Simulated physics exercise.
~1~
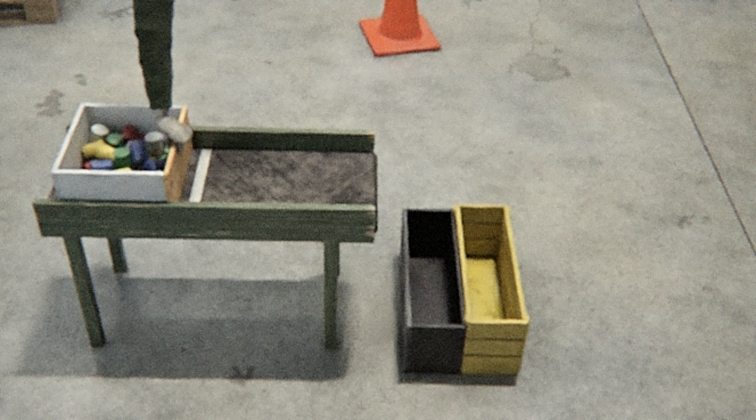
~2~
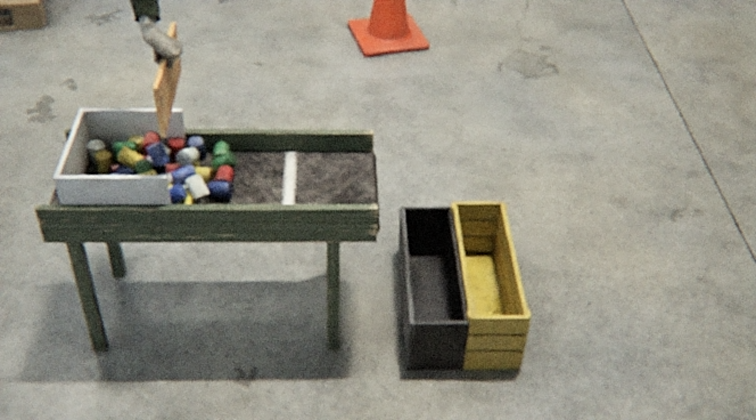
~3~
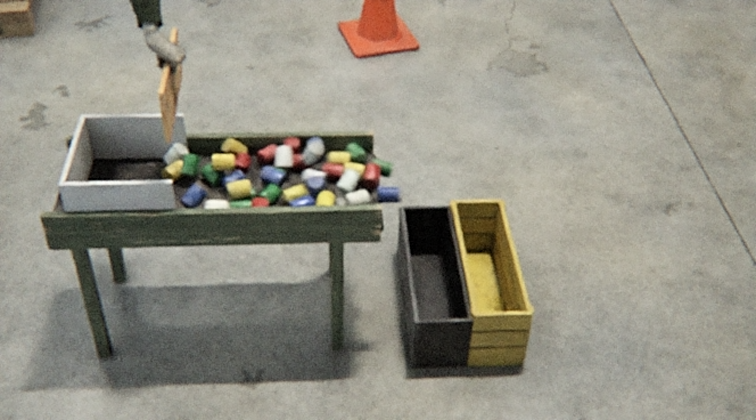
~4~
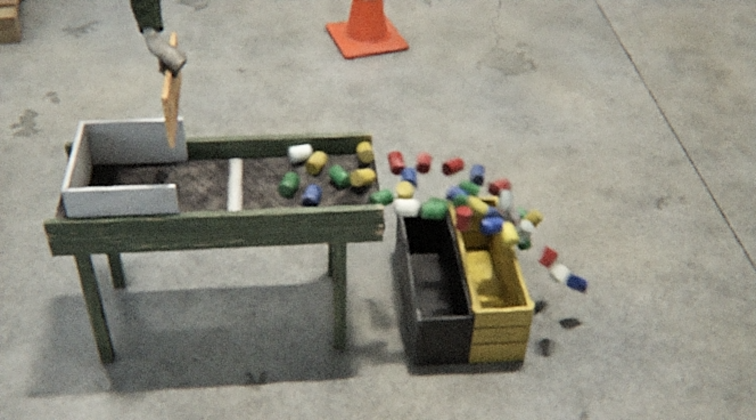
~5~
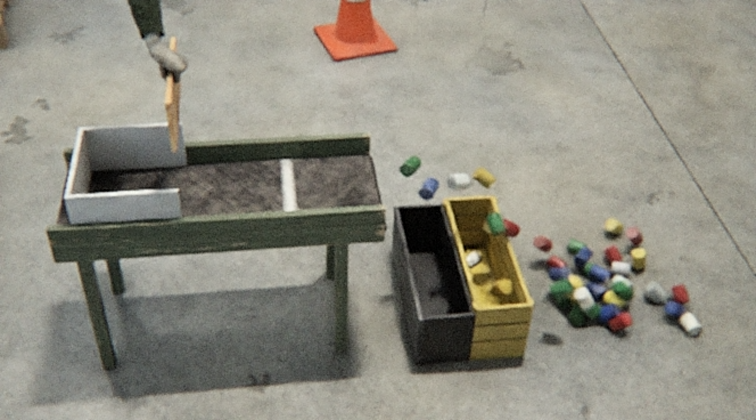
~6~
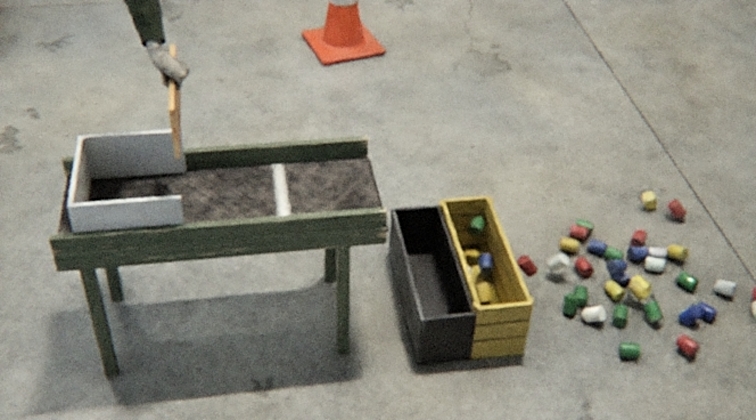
A belt on a green table moves rightward across a grey concrete floor, seen from above and to one side, with an orange cone behind. On its left end sits a white pen full of small coloured jars, and beyond its right end stand a long black box and a yellow one. A gloved hand lifts the wooden gate, and the jars slide out and spread along the belt. They fly off the end, over the black box. A few drop into the yellow box, but most land beyond it and lie scattered on the floor to the right.
